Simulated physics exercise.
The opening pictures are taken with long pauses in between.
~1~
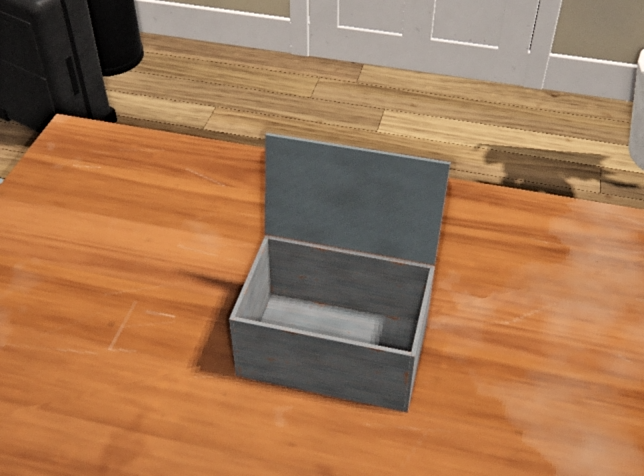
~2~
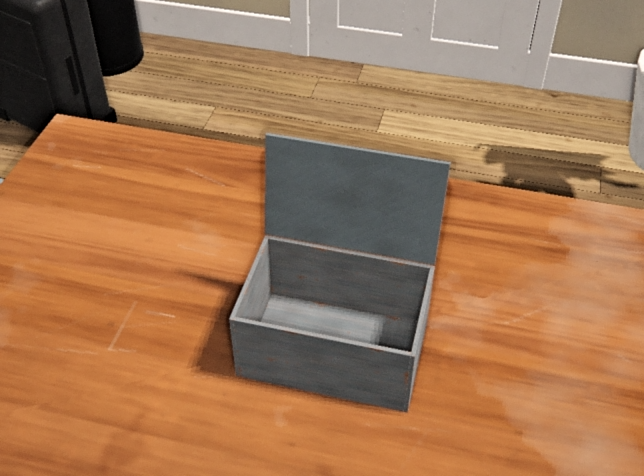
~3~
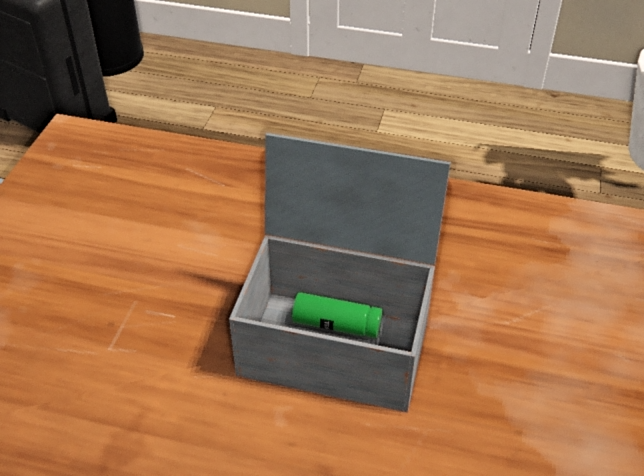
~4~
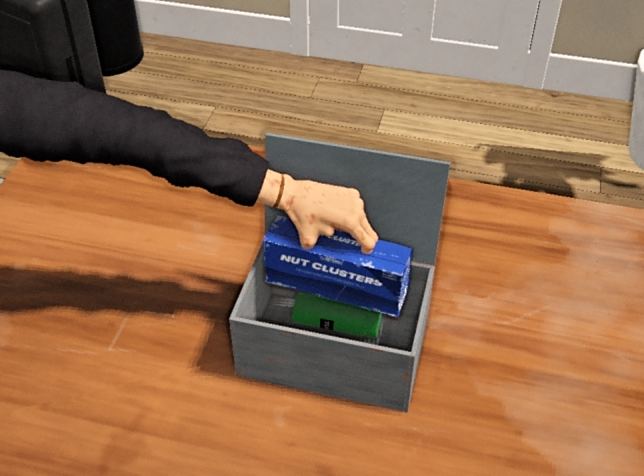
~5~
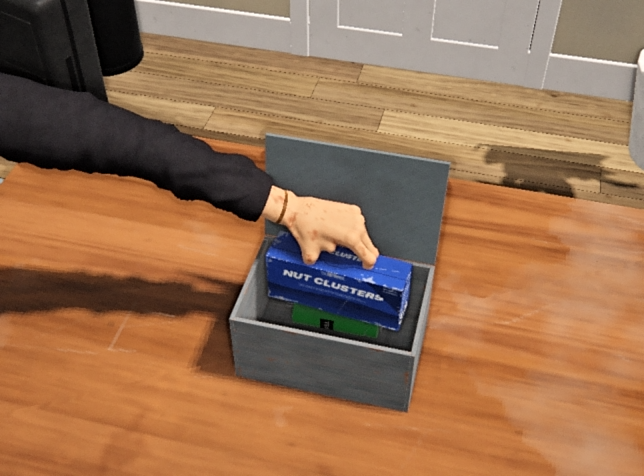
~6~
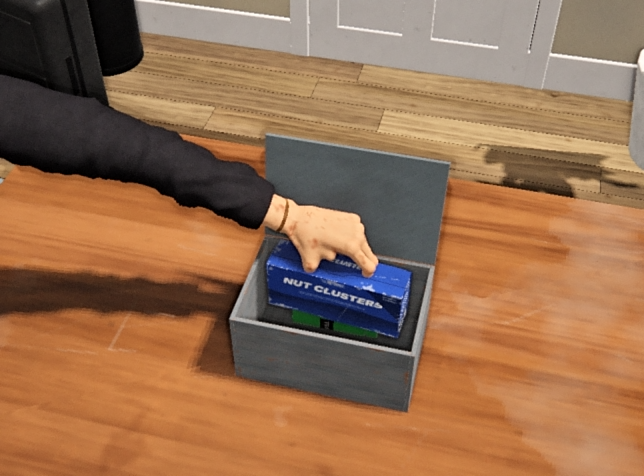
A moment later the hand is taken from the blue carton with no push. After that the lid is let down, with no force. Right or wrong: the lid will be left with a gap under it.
Wrong, it closes.
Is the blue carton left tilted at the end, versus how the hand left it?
Observation: The blue carton tilts over.
Then, 0.60 s later than the last frame, blue carton on its side near (327, 350).
Then, 1.60 s later than the last frame, lid 59° above the rim; blue carton on its side near (327, 350).
Then, 2.10 s later than the last frame, lid 21° above the rim; blue carton on its side near (327, 350).
When it is over, lid shut; lying over in the box, blue carton; green shaker as before. End places, in pixels of the last picture, blue carton near (327, 350).
